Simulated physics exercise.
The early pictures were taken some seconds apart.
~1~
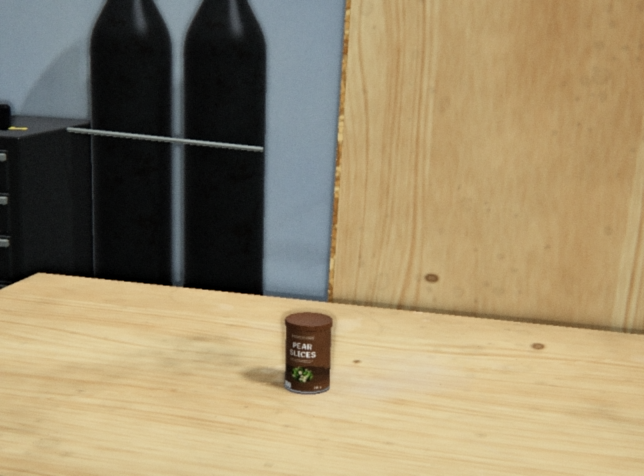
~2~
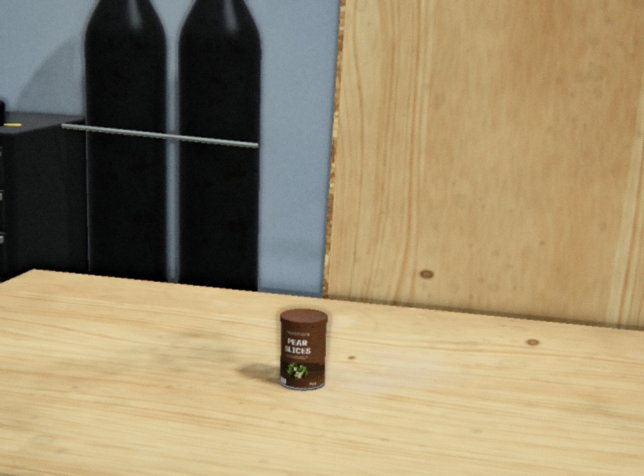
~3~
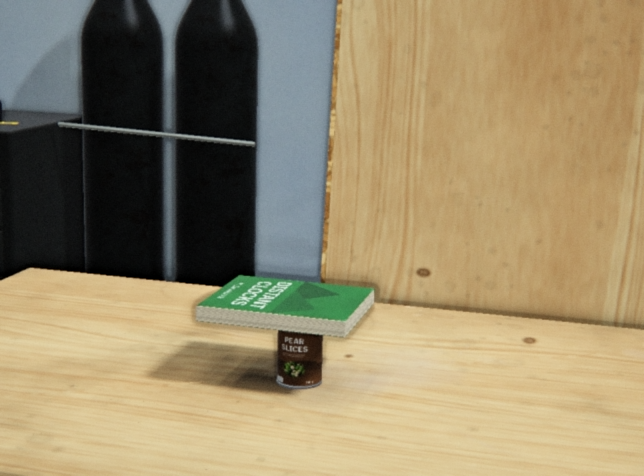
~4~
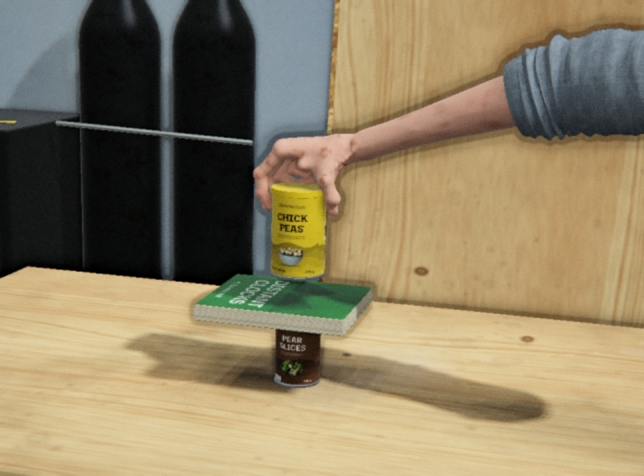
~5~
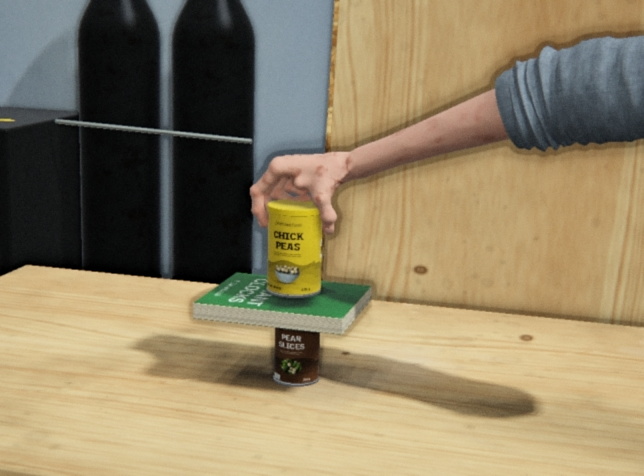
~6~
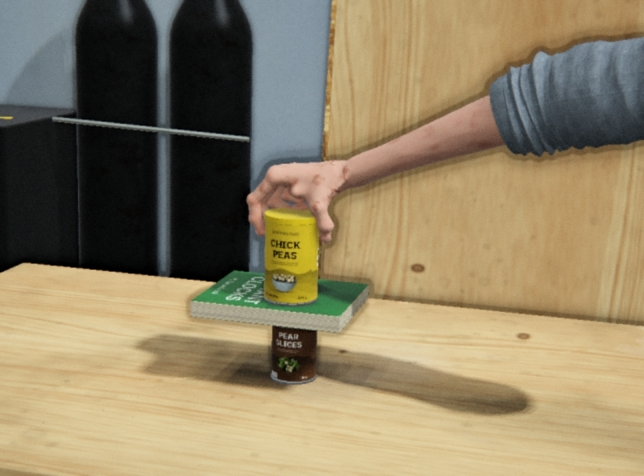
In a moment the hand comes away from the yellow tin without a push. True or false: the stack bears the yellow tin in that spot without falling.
True.
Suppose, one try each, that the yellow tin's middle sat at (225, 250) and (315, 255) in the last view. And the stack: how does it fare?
The stack topples over with the first try and remains upright with the second.
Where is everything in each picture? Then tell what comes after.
In the first picture, the last thing is not in view yet; brown tin (308, 353).
In the second picture, the last thing is not in view yet; brown tin (303, 349).
In the third picture, the last thing is not in view yet; brown tin (300, 348).
In the fourth picture, still above its spot; yellow tin (299, 231); brown tin (298, 346).
In the fifth picture, still above its spot; yellow tin (295, 248); brown tin (297, 345).
In the sixth picture, in place under the hand; yellow tin (292, 257); brown tin (294, 343).
Then, 0.20 s after the last picture, nothing has stirred.
Then, 0.50 s after the last picture, yellow tin resting near (292, 257).
At rest, all 3 in place. Seen from the same camera at the end, yellow tin near (292, 257). The stack holds.
